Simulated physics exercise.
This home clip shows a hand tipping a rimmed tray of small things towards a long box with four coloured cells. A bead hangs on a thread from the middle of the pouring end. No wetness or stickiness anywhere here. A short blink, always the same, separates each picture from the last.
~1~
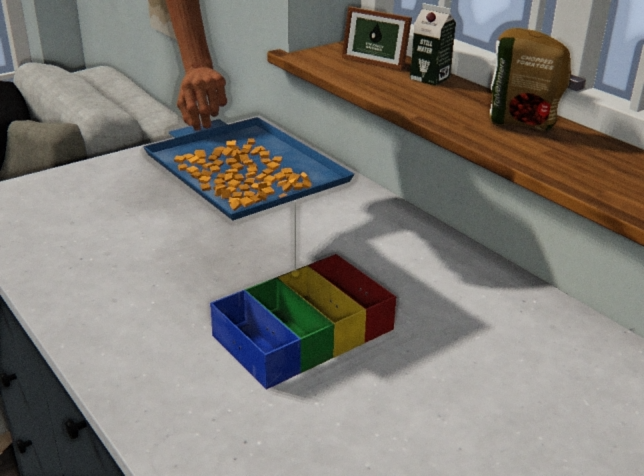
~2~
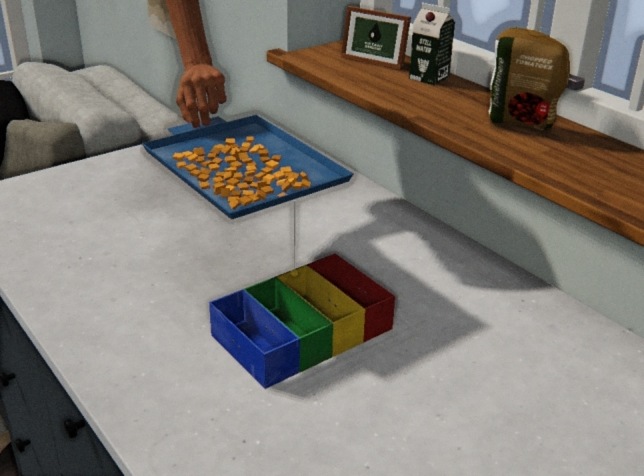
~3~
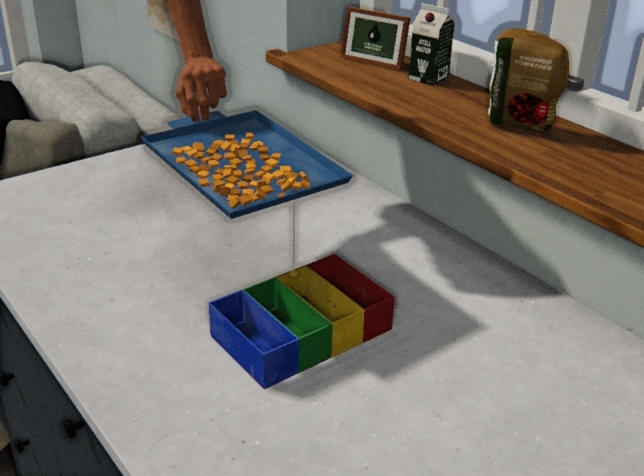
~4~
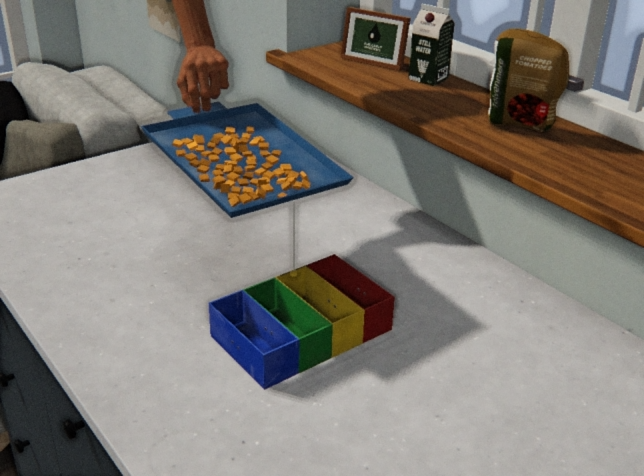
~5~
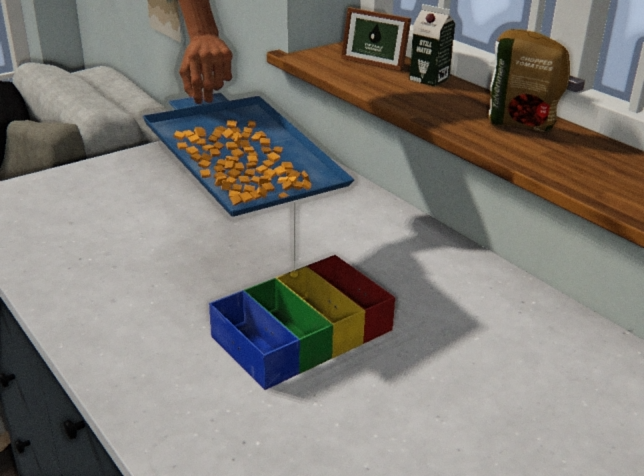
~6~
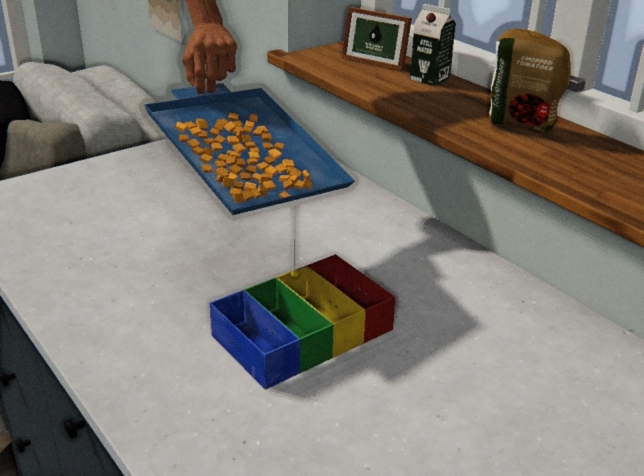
In the video, a hand holds a blue tray of small orange pieces above a countertop, near a box with blue, green, yellow and red cells, and gradually tilts the tray so its right corner dips lower.
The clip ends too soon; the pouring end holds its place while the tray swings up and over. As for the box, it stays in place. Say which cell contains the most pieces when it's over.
It is the red cell.
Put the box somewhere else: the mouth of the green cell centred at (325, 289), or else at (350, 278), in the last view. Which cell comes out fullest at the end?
It would be the cell in yellow the first time and the cell in green the second time.
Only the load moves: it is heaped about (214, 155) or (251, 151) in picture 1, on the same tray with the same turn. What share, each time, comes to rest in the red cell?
Close to 40 per cent, followed by close to 50 per cent.
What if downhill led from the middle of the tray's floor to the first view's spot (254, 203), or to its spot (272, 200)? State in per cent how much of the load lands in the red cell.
0 % then 0 %, roughly.
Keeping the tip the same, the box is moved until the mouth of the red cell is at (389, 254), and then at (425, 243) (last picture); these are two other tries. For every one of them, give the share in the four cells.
It comes to about 90 per cent the first time and about 70 per cent the second.
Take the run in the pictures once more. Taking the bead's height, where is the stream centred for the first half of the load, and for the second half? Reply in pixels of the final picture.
First near (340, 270), later near (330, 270).
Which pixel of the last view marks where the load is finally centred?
Roughly at pixel (344, 309).
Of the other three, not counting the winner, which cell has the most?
The answer would be the cell in yellow.
Just after the last frame, tray tipped steeply; almost all on the tray; just a few falling or outside the box.
A moment on, tray tipped right over; roughly a quarter on the tray; roughly a quarter in the red cell; about a tenth in the yellow cell; about a tenth in the green cell; roughly a third falling or outside the box.
Further on, tray tipped past a quarter turn; roughly half in the red cell; roughly a quarter in the yellow cell; about a tenth in the green cell; just a few in the blue cell; roughly a quarter falling or outside the box.
When it is over, tray tipped past a quarter turn; roughly half in the red cell; roughly a quarter in the yellow cell; about a tenth in the green cell; just a few in the blue cell; roughly a quarter outside the box.
